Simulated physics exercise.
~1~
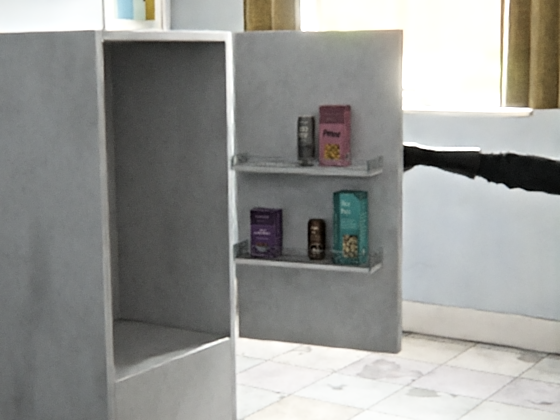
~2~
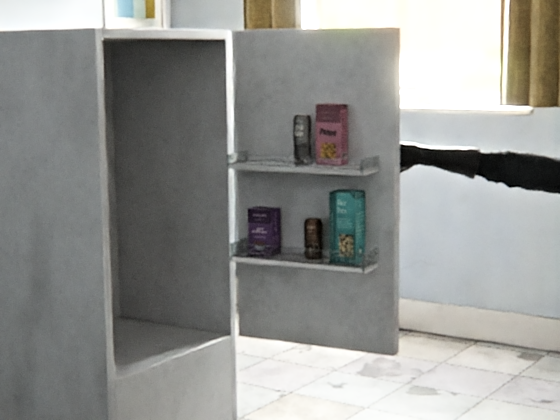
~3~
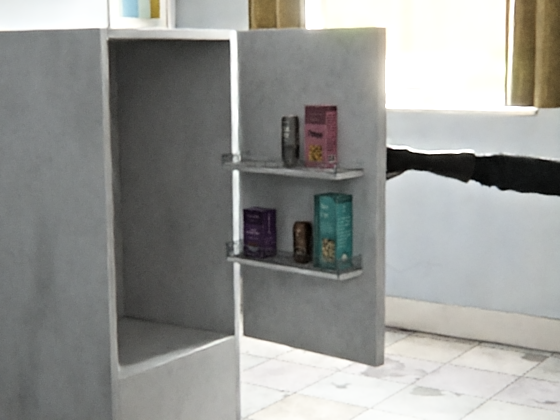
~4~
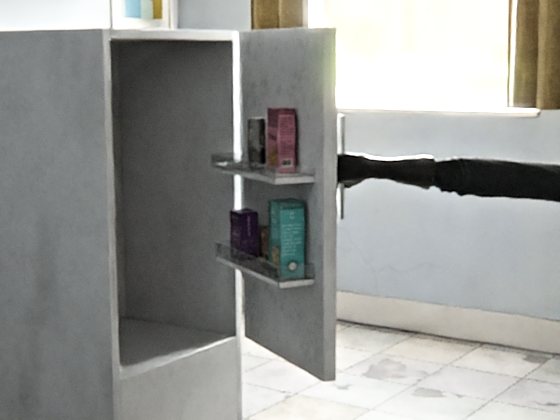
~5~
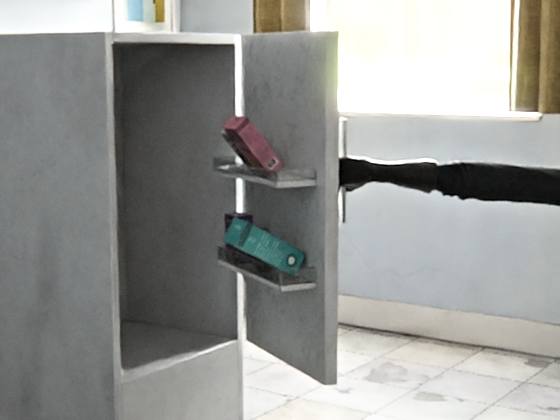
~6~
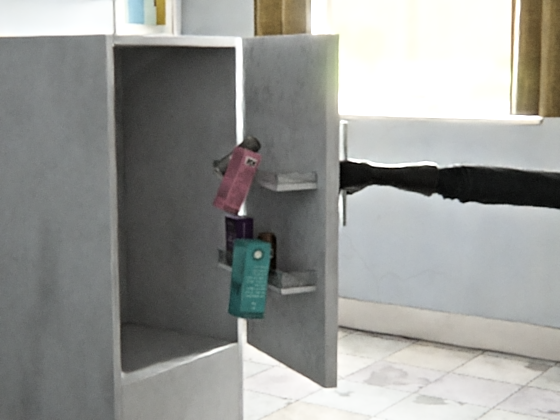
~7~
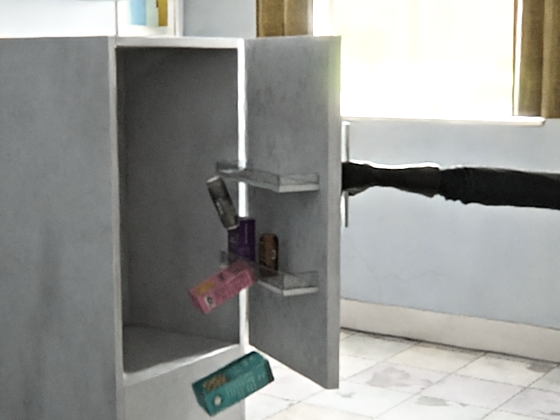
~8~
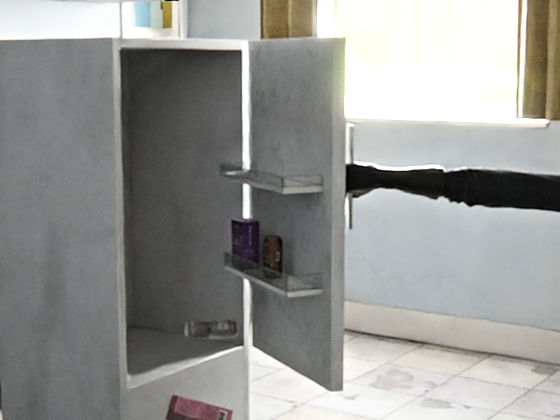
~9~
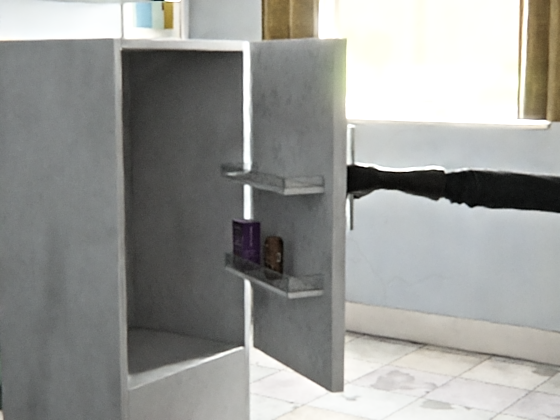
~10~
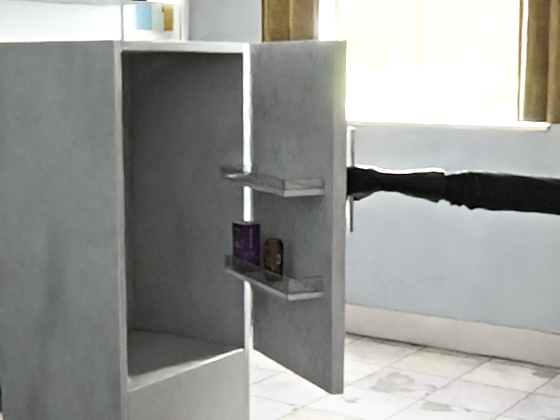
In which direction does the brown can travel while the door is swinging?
The brown can moves to the left, carried along on the lower rack of the swinging door.
